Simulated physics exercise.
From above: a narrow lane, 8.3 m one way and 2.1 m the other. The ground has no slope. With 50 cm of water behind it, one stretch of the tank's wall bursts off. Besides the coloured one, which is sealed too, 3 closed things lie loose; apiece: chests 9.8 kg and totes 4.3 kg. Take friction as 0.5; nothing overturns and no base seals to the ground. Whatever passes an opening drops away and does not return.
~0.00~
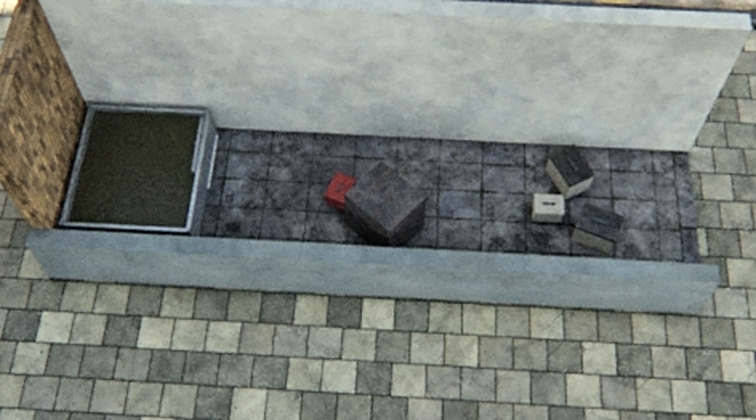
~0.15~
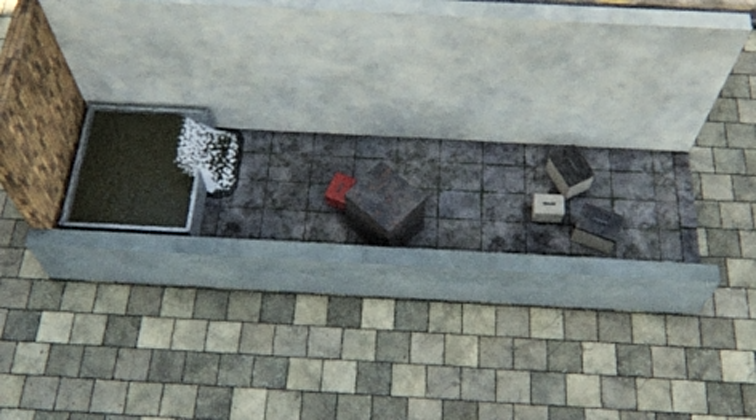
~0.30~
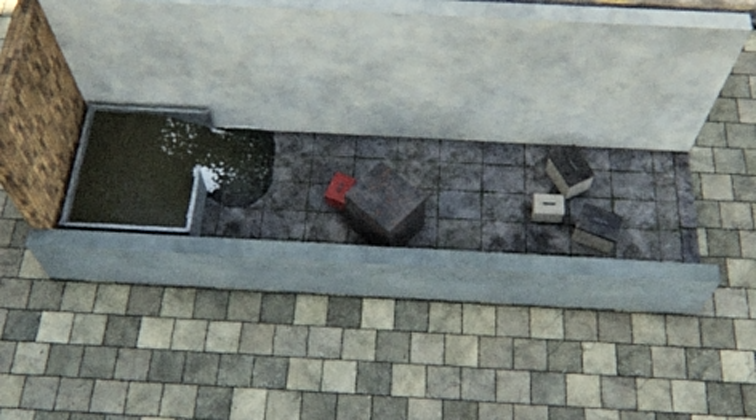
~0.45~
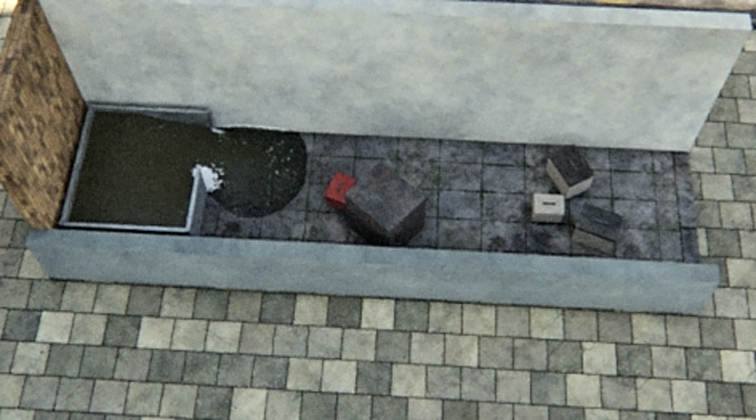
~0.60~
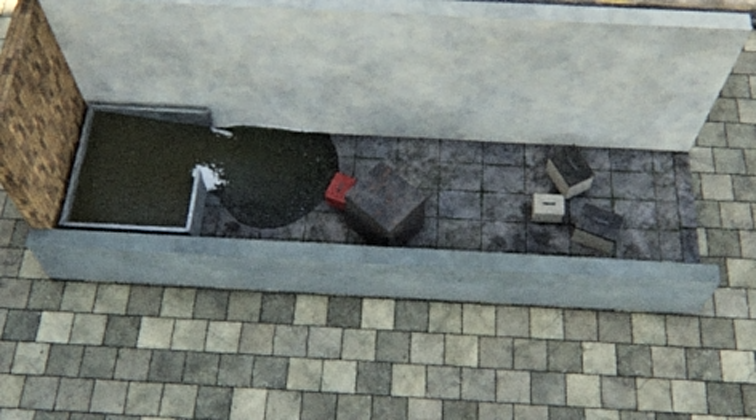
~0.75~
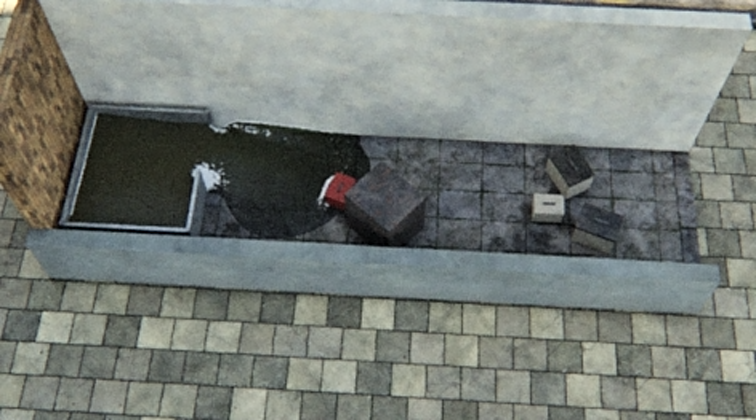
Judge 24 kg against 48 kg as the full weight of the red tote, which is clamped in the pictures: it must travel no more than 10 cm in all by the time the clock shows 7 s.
For it, only the higher weight holds it.
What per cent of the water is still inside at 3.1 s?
About 98 per cent.
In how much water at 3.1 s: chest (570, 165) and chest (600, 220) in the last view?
About 4 and 4 cm.
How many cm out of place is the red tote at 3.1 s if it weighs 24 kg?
About 20 cm.
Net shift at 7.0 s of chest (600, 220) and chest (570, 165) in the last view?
In that order: Washed out, gone out.
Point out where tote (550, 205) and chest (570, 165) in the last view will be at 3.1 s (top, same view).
Around (581, 225) and (693, 192).
After 1.4 s the red tote would be 10 cm from its start with 24 kg and 0 cm from its start with 48 kg; 9 cm of water round it then.
After 3.1 s the red tote would be 23 cm from its start with 24 kg and 0 cm from its start with 48 kg; 10 cm of water round it then.
After 4.9 s the red tote would be 22 cm from its start with 24 kg and 0 cm from its start with 48 kg; 9 cm of water round it then.
After 7.0 s the red tote would be 22 cm from its start with 24 kg and 0 cm from its start with 48 kg; 7 cm of water round it then.
